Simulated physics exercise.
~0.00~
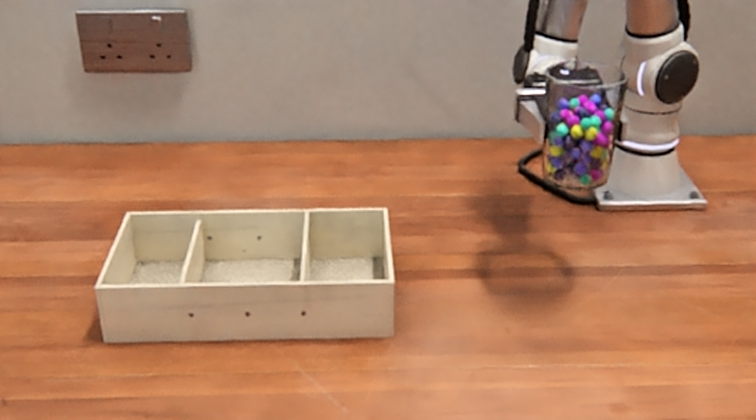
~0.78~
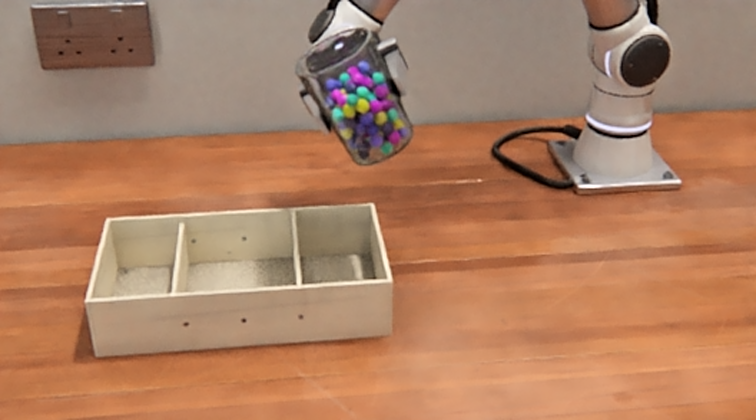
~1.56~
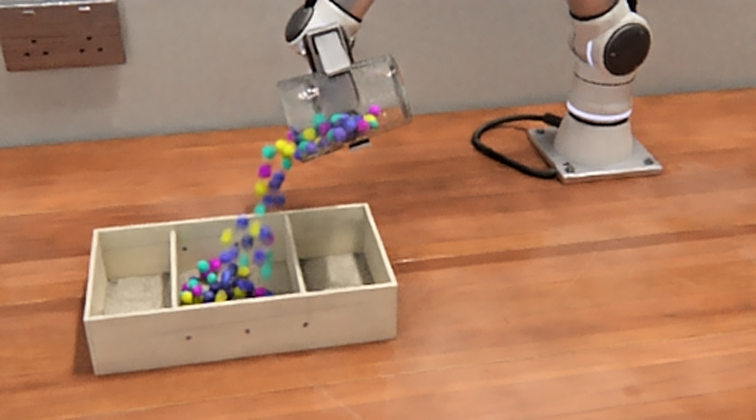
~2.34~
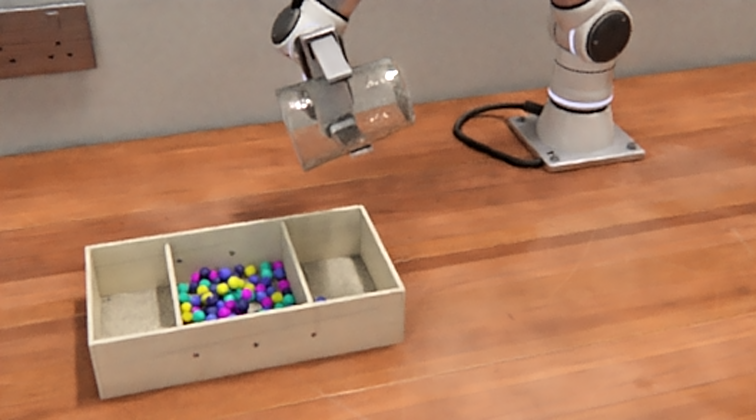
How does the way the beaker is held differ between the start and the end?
At the start the robot arm holds the beaker upright, while at the end the beaker is on its side.
